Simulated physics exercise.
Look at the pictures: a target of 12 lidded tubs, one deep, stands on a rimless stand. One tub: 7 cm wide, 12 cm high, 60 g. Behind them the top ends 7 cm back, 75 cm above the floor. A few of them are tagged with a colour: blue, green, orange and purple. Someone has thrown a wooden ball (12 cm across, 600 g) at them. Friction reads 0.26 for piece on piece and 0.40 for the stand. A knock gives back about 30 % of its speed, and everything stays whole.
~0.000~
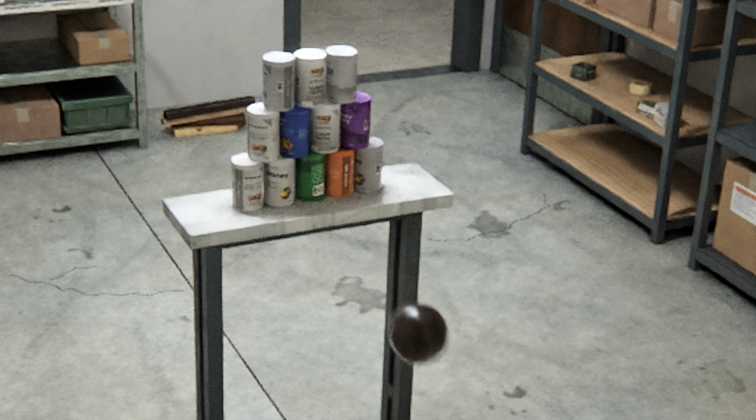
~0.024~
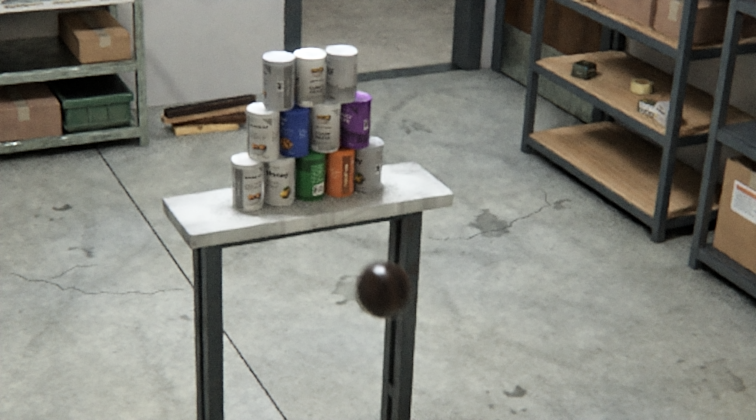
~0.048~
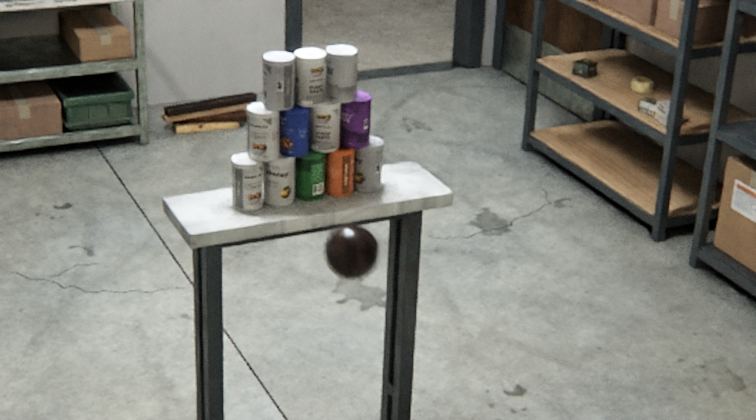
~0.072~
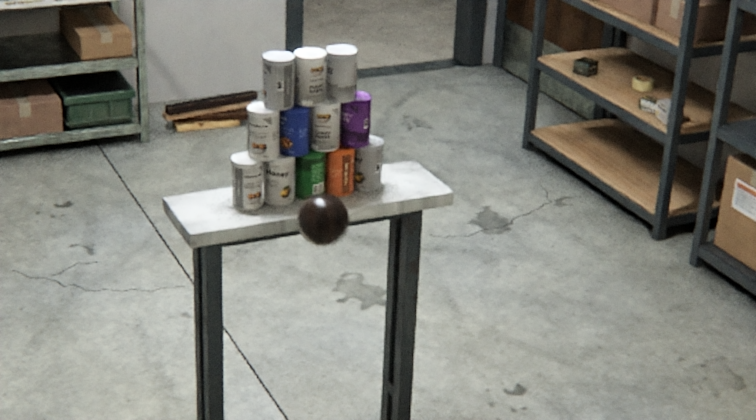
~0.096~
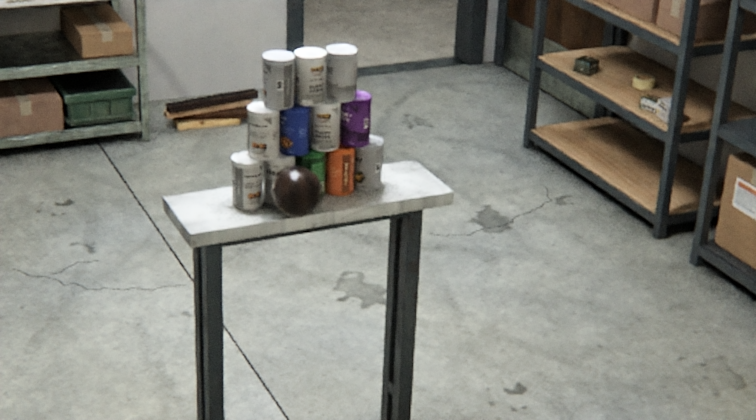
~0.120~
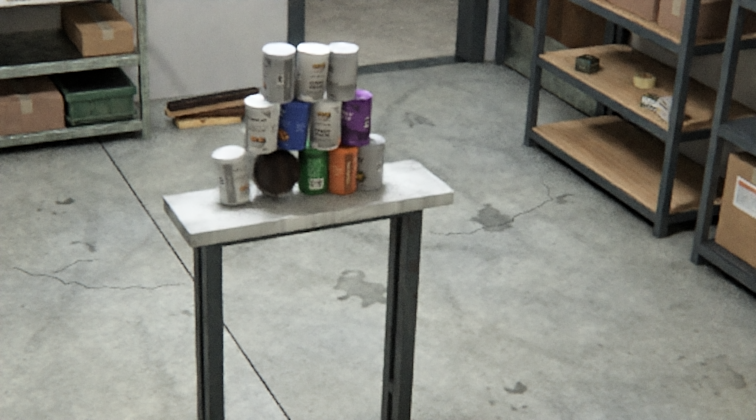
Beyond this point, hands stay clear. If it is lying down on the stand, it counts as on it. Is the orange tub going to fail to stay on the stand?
No, it ends up fine.
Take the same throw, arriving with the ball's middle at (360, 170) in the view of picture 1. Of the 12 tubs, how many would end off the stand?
That would give 9.
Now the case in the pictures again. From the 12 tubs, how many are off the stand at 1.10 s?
Count at that time: 8.
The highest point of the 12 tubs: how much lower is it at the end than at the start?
12 cm.
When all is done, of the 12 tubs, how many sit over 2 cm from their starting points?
The number is 12.
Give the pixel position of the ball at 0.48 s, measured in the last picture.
Roughly (100, 146).
Around 0.48 s, ball still moving; 5 of the 12 tubs off the stand; orange tub displaced 39 mm; blue tub tipped 42°, 27 cm lower.
Around 1.10 s, ball still moving; 8 of the 12 tubs off the stand; orange tub displaced 39 mm; green tub on its side.
Finally (1.7 s), ball rolling away; 9 of the 12 tubs off the stand; orange tub displaced 39 mm; blue tub on its side; green tub on its side. Seen by the last camera, middles, orange tub near (354, 165), blue tub near (88, 264).
